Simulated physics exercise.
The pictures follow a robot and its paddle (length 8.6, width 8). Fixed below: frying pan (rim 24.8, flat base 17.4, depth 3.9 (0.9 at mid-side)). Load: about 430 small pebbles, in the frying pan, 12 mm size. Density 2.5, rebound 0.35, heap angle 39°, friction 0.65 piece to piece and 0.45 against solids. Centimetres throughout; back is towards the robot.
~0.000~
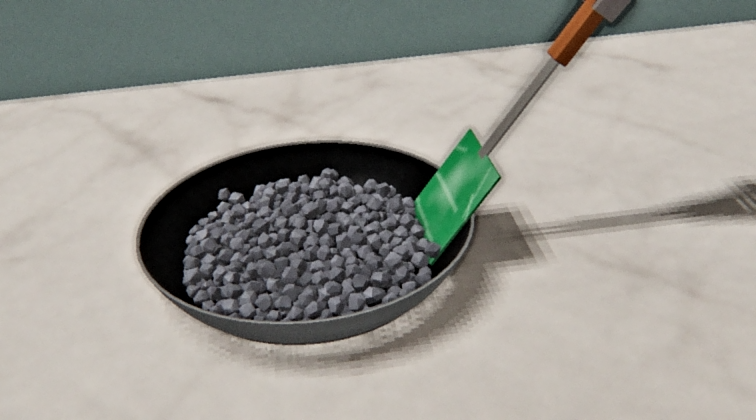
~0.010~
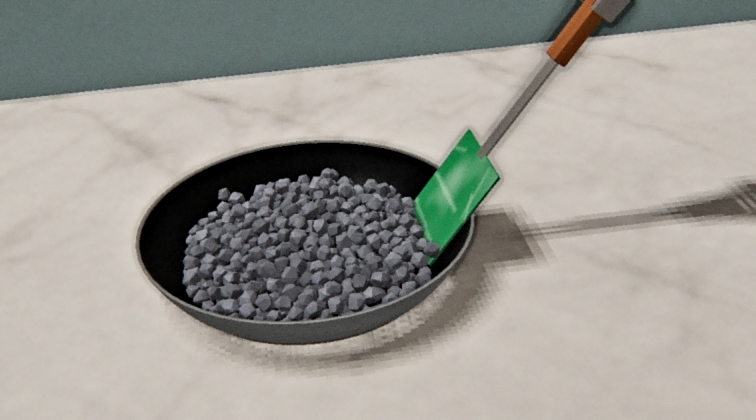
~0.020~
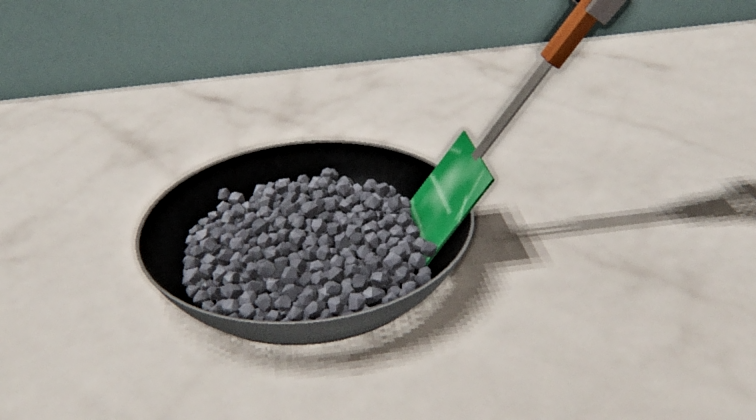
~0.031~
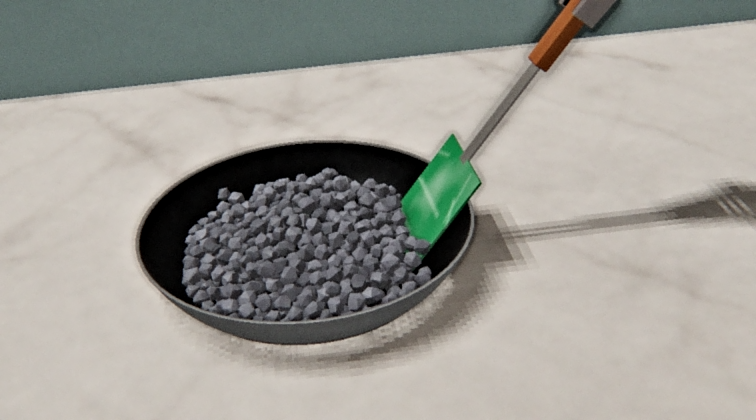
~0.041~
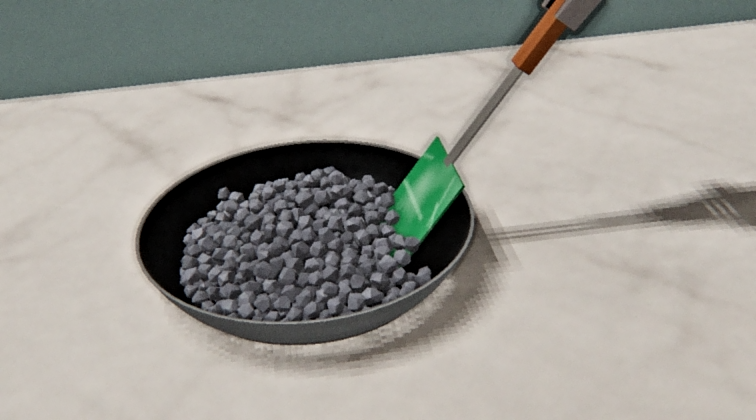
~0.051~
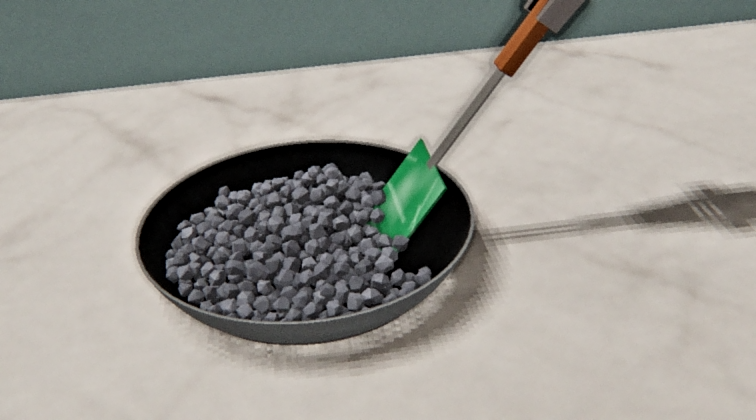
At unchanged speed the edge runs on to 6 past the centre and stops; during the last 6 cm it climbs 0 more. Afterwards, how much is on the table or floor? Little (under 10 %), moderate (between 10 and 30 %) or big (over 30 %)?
Share on the table or floor: Moderate (between 10 and 30 %).
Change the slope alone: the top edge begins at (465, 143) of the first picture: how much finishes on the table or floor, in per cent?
Some 20 per cent.
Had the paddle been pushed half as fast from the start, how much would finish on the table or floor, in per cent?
It would be near 5 per cent.
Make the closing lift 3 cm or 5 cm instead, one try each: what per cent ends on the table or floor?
Some 20 and 20 per cent.
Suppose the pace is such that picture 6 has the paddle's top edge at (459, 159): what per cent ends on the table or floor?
Some 10 per cent.
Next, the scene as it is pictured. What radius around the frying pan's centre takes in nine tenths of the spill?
Roughly 25 cm.
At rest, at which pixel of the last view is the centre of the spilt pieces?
Near (78, 290).
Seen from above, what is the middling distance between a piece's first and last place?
Some 7 cm.
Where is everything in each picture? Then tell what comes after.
In the first frame, paddle top edge at (485, 152), sloping 53°; upper third of the load around (314, 233), from x 190 to 435, top at y 175; 429 in the frying pan.
In the second frame, paddle top edge at (484, 152), sloping 53°; upper third of the load around (314, 233), from x 190 to 430, top at y 175.
In the third frame, paddle top edge at (478, 154), sloping 53°; upper third of the load around (314, 233), from x 190 to 430, top at y 175.
In the fourth frame, paddle top edge at (466, 157), sloping 53°; upper third of the load around (317, 229), from x 190 to 425, top at y 175.
In the fifth frame, paddle top edge at (450, 160), sloping 53°; upper third of the load around (309, 229), from x 185 to 425, top at y 175.
In the sixth frame, paddle top edge at (433, 162), sloping 53°; upper third of the load around (292, 225), from x 175 to 425, top at y 170; 429 in the frying pan.
By 0.08 s, sloping 53°, highest piece 6 above the table; 429 in the frying pan.
By 0.10 s, sloping 53°, highest piece 7 above the table; 425 in the frying pan, 4 on the blade or in flight.
By 0.31 s, sloping 53°, highest piece 5 above the table; 362 in the frying pan, 65 on the table or floor, 2 on the blade or in flight.
By 1.36 s, sloping 53°, highest piece 5 above the table; 360 in the frying pan, 69 on the table or floor.
Final count, 360 in the frying pan, 69 on the table or floor. That is 16 % on the table or floor.
